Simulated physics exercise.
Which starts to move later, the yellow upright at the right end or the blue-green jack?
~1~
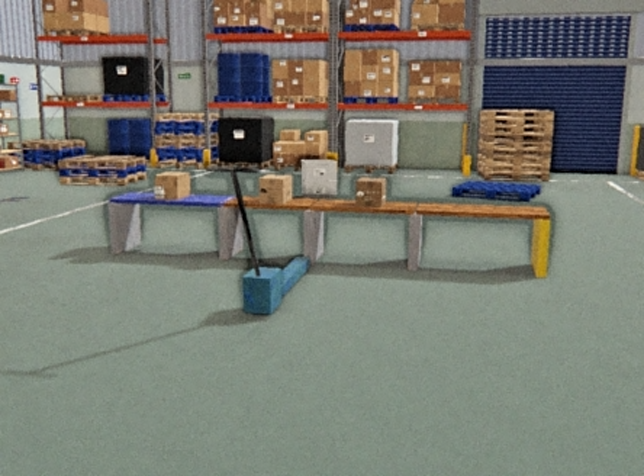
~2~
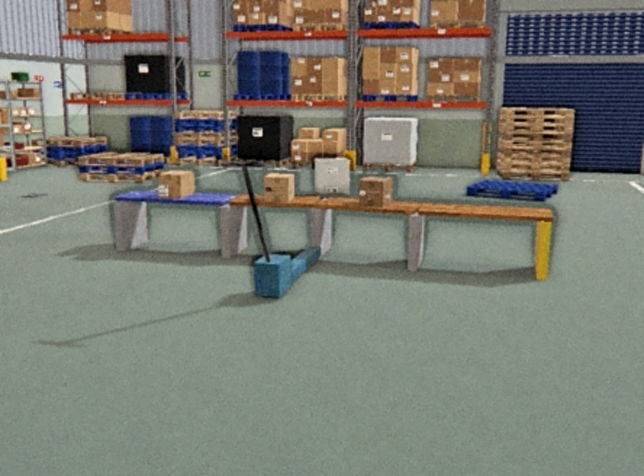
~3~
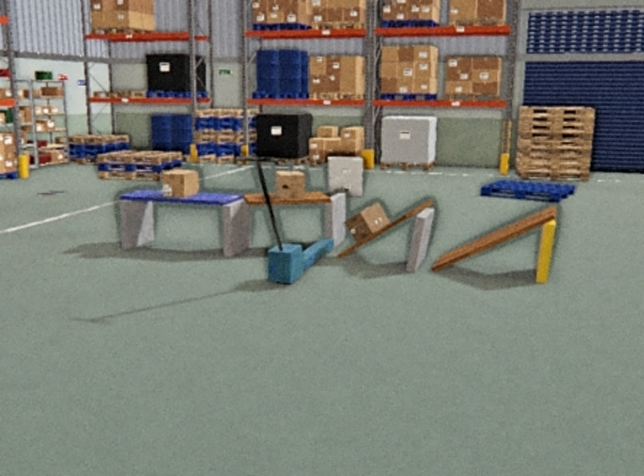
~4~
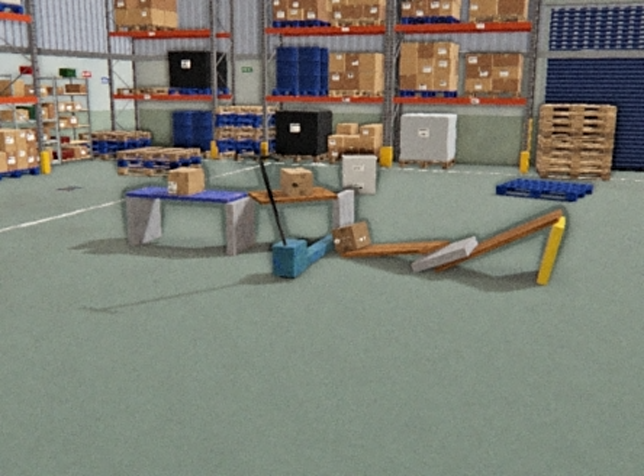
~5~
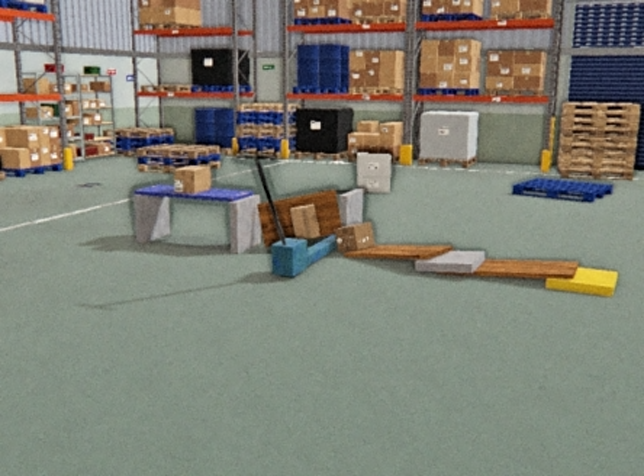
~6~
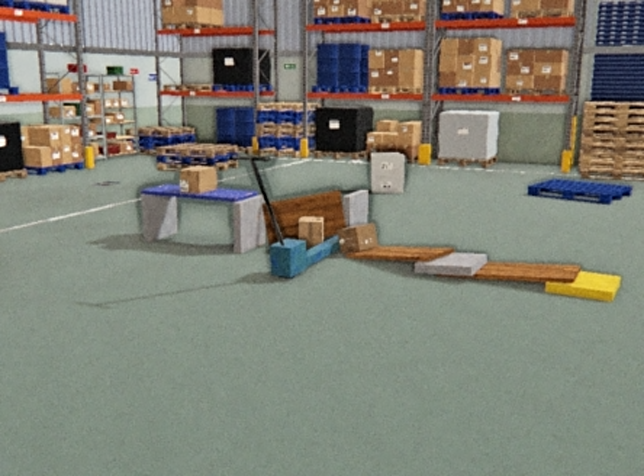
The yellow upright starts to move later. The jack is already sliding in toward the rack while the yellow upright still stands straight, and the upright only leans after the boards beside it have dropped.
